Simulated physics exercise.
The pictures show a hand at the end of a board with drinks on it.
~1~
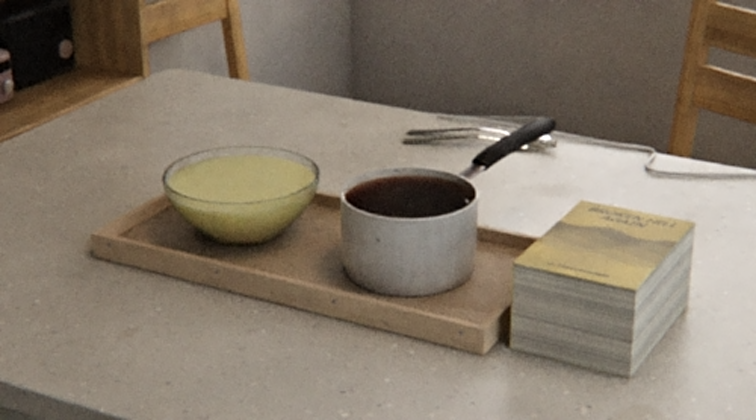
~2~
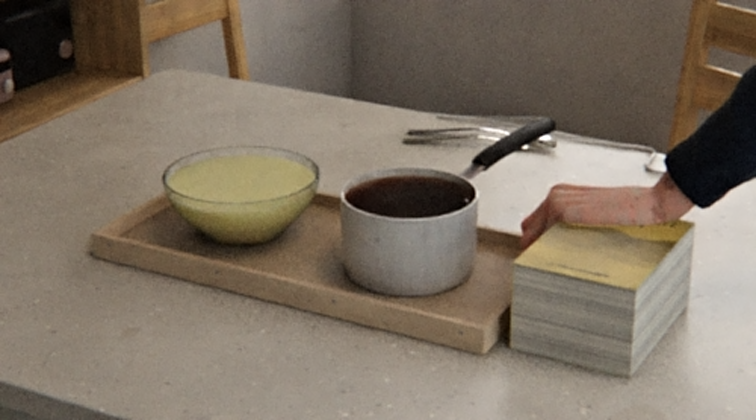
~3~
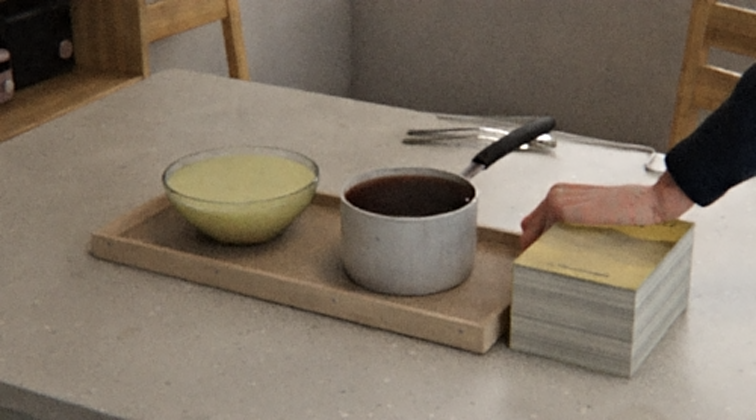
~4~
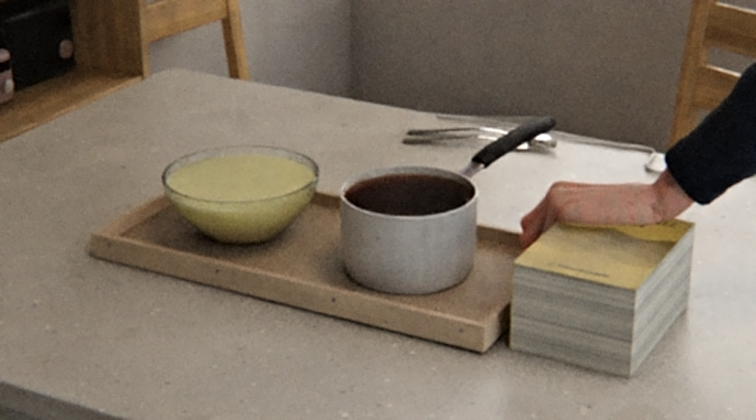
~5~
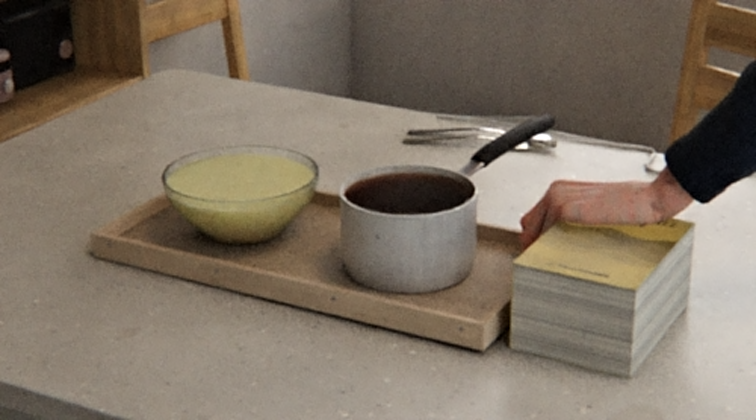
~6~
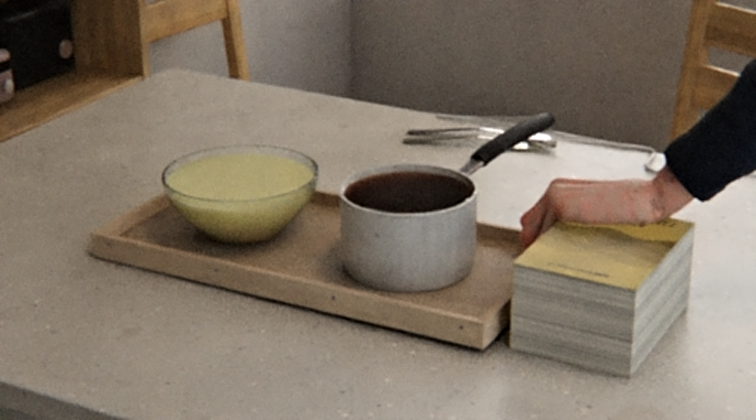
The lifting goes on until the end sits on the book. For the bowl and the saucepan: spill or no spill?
The bowl spills and the saucepan spills.
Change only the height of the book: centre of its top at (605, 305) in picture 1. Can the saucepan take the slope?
In that case: Holds.
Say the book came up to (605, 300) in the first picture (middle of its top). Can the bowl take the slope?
Verdict: Loses none.
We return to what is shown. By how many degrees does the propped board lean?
Roughly 12°.
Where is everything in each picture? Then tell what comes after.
In the first picture, the board lies flat; bowl (242, 199) about three quarters full; saucepan (409, 229) nearly full; book (570, 320).
The second picture shows a hand takes the end of the board; bowl about three quarters full, surface at (241, 182); saucepan nearly full, surface at (409, 200).
The third picture shows the board slopes by about 0°; bowl (242, 199) about three quarters full; saucepan (409, 228) nearly full.
In the fourth picture, the end is rising; bowl about three quarters full, surface at (241, 182); saucepan nearly full, surface at (409, 198); book (570, 320).
In the fifth picture, the end has come up a little; bowl (242, 198) about three quarters full; saucepan (409, 226) nearly full.
The sixth picture shows slope near 1°; bowl about three quarters full, surface at (241, 181); saucepan nearly full, surface at (408, 195); book (570, 320).
A moment on, the board slopes by about 7°; bowl, all is still inside; saucepan, all is still inside.
Further on, the board slopes by about 14°; bowl, a puddle lies under it; saucepan, a puddle lies under it.
When it is over, the board slopes by about 12°, resting on the book; bowl, a puddle lies under it; saucepan, a puddle lies under it.
